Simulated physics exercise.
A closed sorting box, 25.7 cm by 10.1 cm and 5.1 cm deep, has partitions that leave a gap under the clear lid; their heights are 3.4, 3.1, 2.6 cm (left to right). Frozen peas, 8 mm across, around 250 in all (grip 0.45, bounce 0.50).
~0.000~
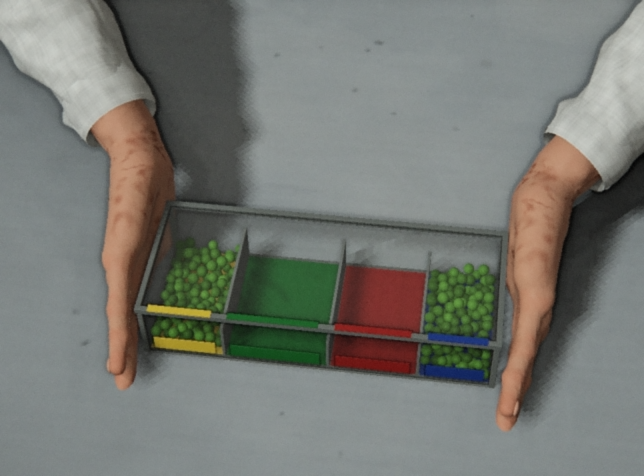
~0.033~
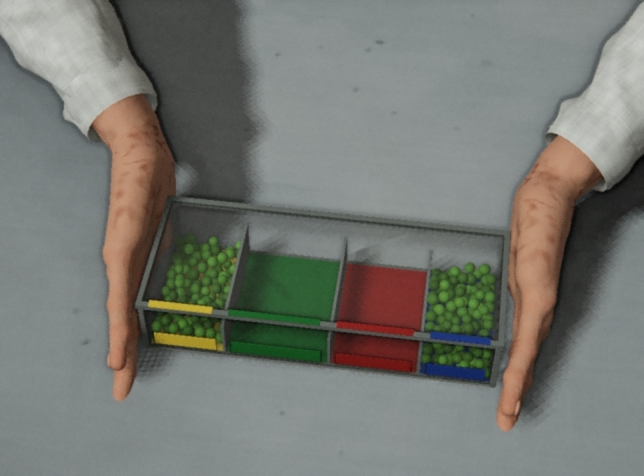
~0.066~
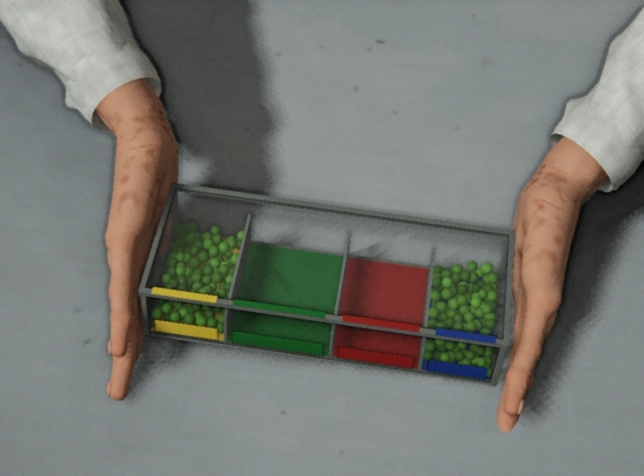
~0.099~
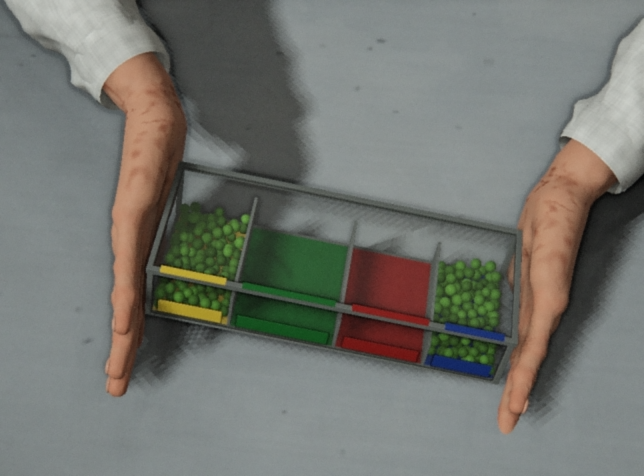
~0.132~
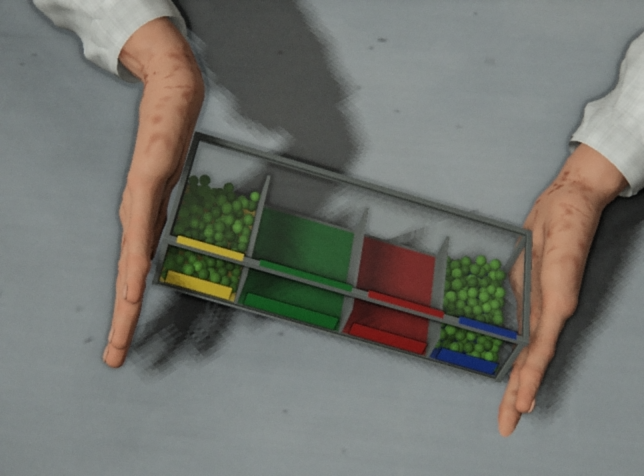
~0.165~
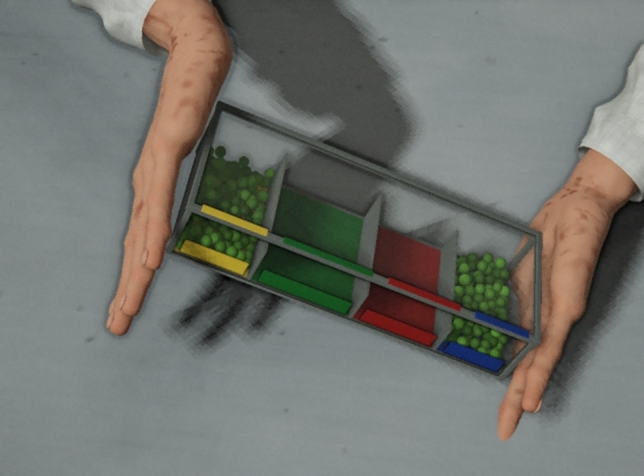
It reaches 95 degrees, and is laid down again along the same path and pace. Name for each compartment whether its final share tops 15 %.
Red compartment: No; blue compartment: Yes; green compartment: No; yellow compartment: Yes.
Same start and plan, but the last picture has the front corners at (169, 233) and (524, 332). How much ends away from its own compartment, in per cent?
In that case some 25 per cent.
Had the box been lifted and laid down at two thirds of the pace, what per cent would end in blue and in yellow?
In that case blue 60, yellow 30.
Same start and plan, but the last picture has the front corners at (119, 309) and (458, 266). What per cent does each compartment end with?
Red 5; blue 0; green 25; yellow 70.
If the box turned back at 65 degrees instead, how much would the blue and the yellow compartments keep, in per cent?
Blue 45; yellow 35.
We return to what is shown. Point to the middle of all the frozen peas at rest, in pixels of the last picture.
At about (439, 309).
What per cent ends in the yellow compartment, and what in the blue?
Yellow 40; blue 55.
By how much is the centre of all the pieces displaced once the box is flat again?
About 2.5 cm.
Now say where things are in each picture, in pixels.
In the first picture, box tilt 0 degrees, front corners at (141, 308) and (496, 344); blue 45 %, yellow 55 %.
In the second picture, box tilt 1 degrees, front corners at (142, 303) and (498, 343).
In the third picture, box tilt 4 degrees, front corners at (145, 290) and (504, 342), lowest corner right back.
In the fourth picture, box tilt 9 degrees, front corners at (153, 268) and (512, 340), lowest corner right back.
In the fifth picture, box tilt 16 degrees, front corners at (169, 237) and (523, 339), lowest corner right back.
In the sixth picture, box tilt 24 degrees, front corners at (193, 205) and (534, 338), lowest corner right back; blue 45 %, yellow 55 %. Its pace works out near 230 degrees a second.
After 0.57 s, tilt 94 degrees; blue 45 %, green 10 %, yellow 45 %.
Then, at 0.85 s, tilt 37 degrees; blue 55 %, green 5 %, yellow 40 %.
Then, at 1.22 s, tilt 0 degrees; blue 55 %, green 5 %, yellow 40 %.
By 1.6 s all is still; red 0 %, blue 55 %, green 5 %, yellow 40 %.
